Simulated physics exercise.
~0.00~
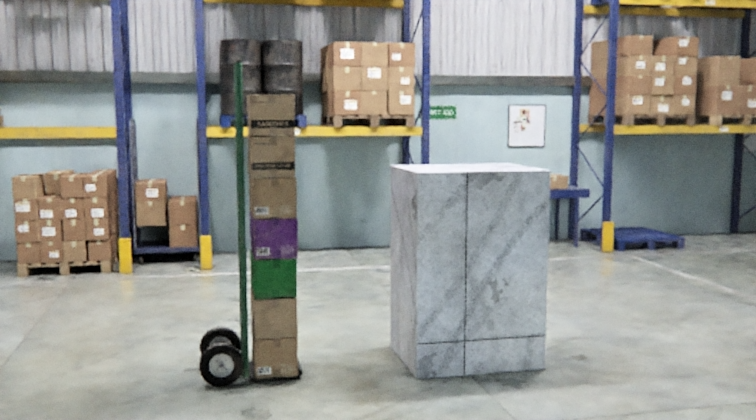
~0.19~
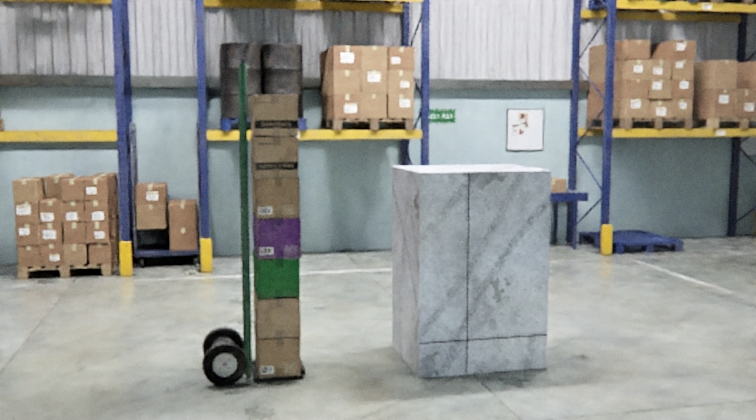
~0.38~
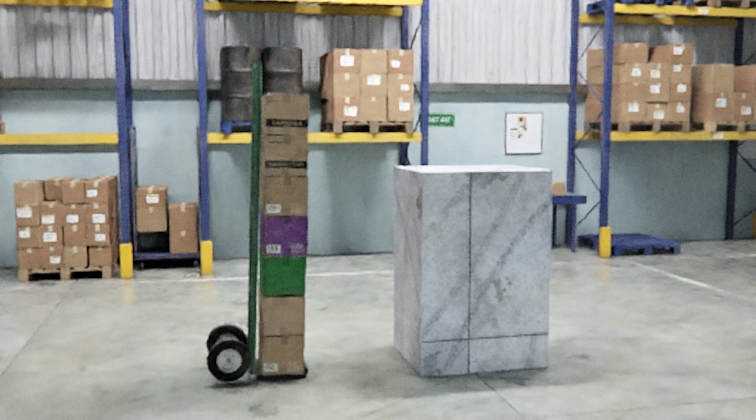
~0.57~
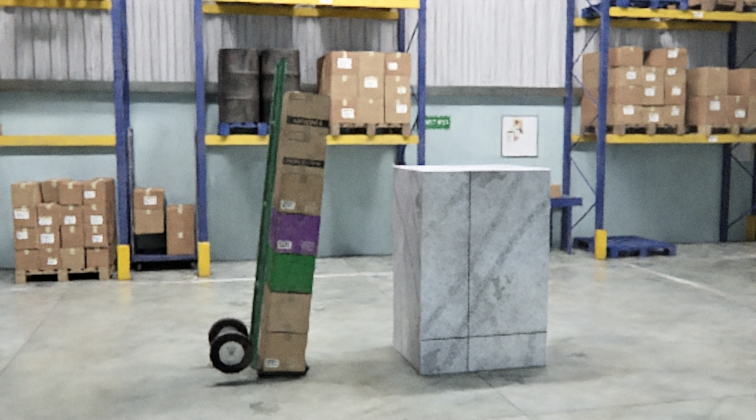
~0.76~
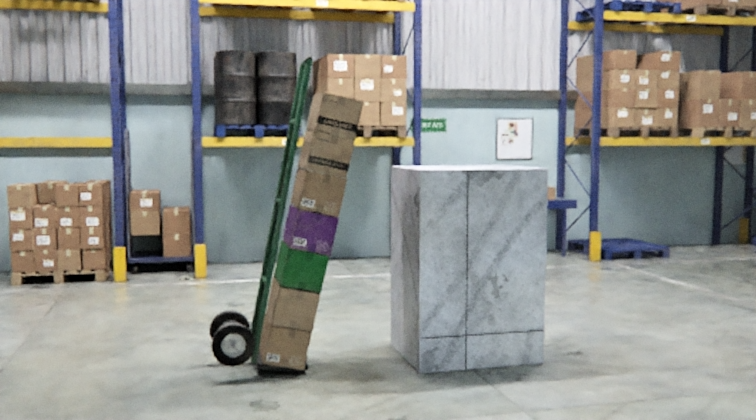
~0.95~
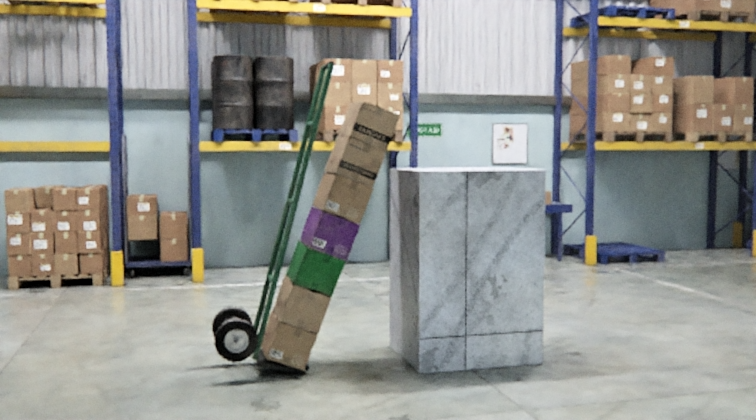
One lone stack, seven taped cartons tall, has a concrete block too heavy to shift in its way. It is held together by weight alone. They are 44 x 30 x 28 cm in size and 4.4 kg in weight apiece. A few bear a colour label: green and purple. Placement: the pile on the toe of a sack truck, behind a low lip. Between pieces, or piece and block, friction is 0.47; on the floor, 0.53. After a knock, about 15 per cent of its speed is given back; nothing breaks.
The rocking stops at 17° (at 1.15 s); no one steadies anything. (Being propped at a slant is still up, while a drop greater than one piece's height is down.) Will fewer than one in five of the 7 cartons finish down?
Yes.
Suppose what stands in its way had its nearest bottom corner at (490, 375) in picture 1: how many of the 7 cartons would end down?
Then 2.
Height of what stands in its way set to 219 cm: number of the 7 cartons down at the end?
Then the number is 0.
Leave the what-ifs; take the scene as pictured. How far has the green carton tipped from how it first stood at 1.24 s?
Measured against how it began, the tilt is near 40 degrees.
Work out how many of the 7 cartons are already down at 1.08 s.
The tally at that time stands at 0.
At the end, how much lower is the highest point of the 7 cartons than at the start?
By about 25 cm, start to end.
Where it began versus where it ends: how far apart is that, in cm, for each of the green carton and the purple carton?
About: Green 40, purple 60.
After 1.01 s, none of the 7 cartons down, 7 disturbed; purple carton 24° from how it stood; green carton 24° from how it stood.
After 1.08 s, none of the 7 cartons down, 7 disturbed; purple carton 29° from how it stood; green carton 29° from how it stood.
After 1.24 s, none of the 7 cartons down, 7 disturbed; green carton 35° from how it stood; purple carton 34° from how it stood, 10 cm lower.
In the end (2.2 s), none of the 7 cartons down, 7 disturbed; green carton 35° from how it stood; purple carton 35° from how it stood, 10 cm lower. That is 0 per cent. From the last view, middles, green carton near (338, 275), purple carton near (361, 244).
